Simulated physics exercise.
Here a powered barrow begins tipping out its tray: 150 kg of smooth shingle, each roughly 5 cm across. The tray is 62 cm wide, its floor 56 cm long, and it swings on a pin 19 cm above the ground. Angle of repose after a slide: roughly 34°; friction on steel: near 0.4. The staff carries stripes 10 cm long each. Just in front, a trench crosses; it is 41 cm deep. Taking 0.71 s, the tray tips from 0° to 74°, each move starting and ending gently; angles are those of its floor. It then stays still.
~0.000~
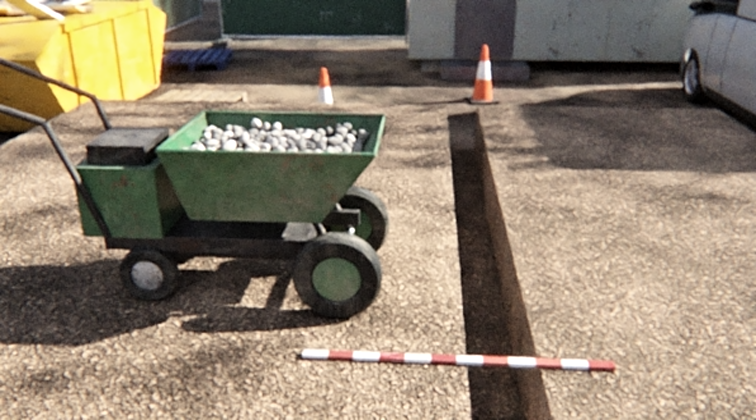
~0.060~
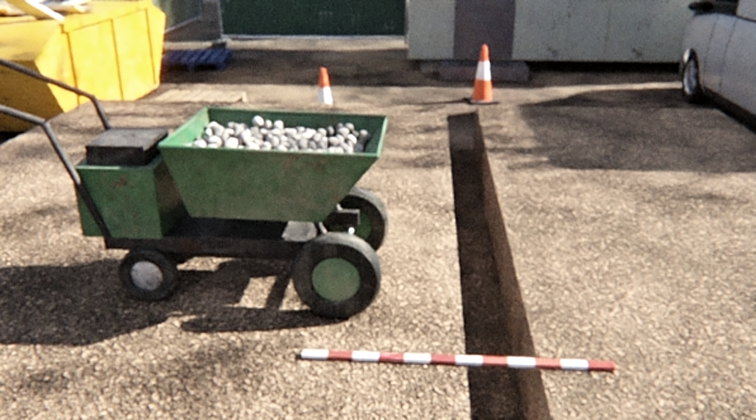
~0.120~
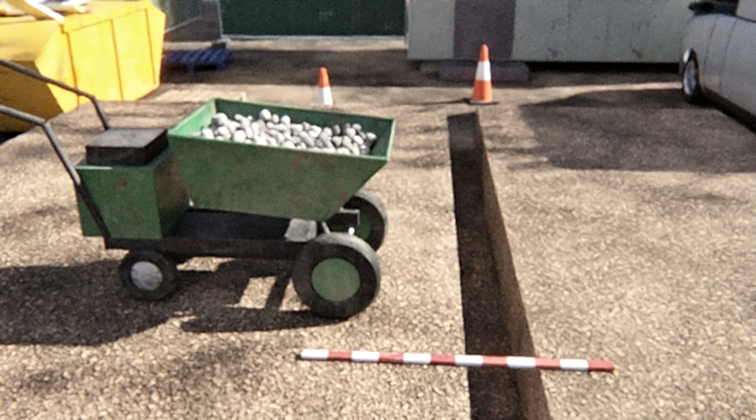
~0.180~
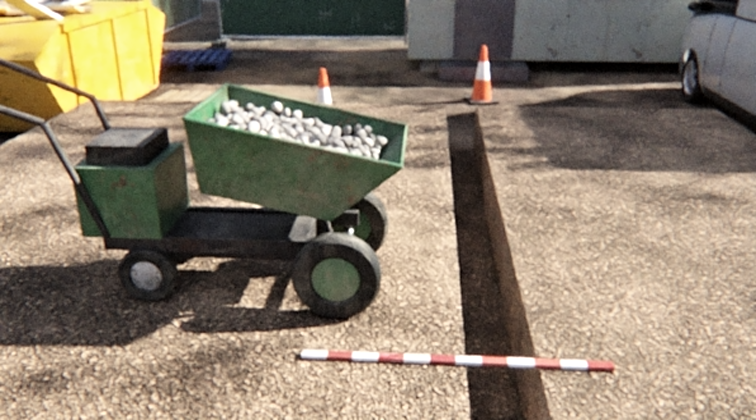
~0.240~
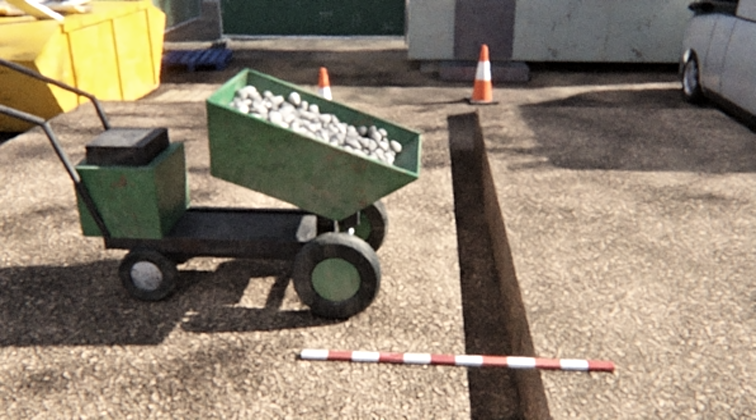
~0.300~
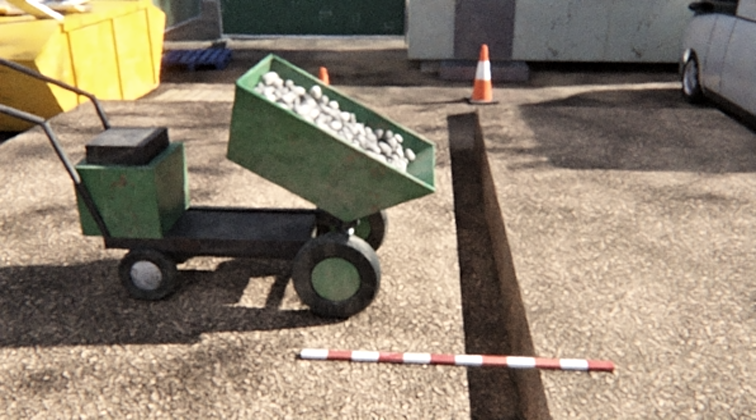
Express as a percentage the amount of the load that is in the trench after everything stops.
The amount is close to 50 per cent of the load.
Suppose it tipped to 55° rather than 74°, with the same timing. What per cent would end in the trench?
About 35 per cent would end up in the trench.
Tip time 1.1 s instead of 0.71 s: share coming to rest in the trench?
60 %.
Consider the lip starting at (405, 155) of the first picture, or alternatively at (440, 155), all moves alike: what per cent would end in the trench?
First place: Near 30%; second place: Near 5%.
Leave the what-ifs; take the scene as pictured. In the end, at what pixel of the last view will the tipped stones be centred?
Middle at around (527, 287), I'd say.
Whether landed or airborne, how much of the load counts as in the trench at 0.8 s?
By then, around 25 percent.
After 0.5 s the floor is at 62°; 100 % in the tray; the foremost stones are at (464, 225).
After 0.8 s the floor is at 74°; 59 % in the tray, 23 % in the trench, 18 % past the trench; the foremost stones are at (572, 292).
After 1.2 s the floor is at 74°; 12 % in the tray, 38 % in the trench, 51 % past the trench; the foremost stones are past the picture's edge.
After 3.1 s the floor is at 74°; 0 % in the tray, 50 % in the trench, 50 % past the trench; the foremost stones are past the picture's edge.
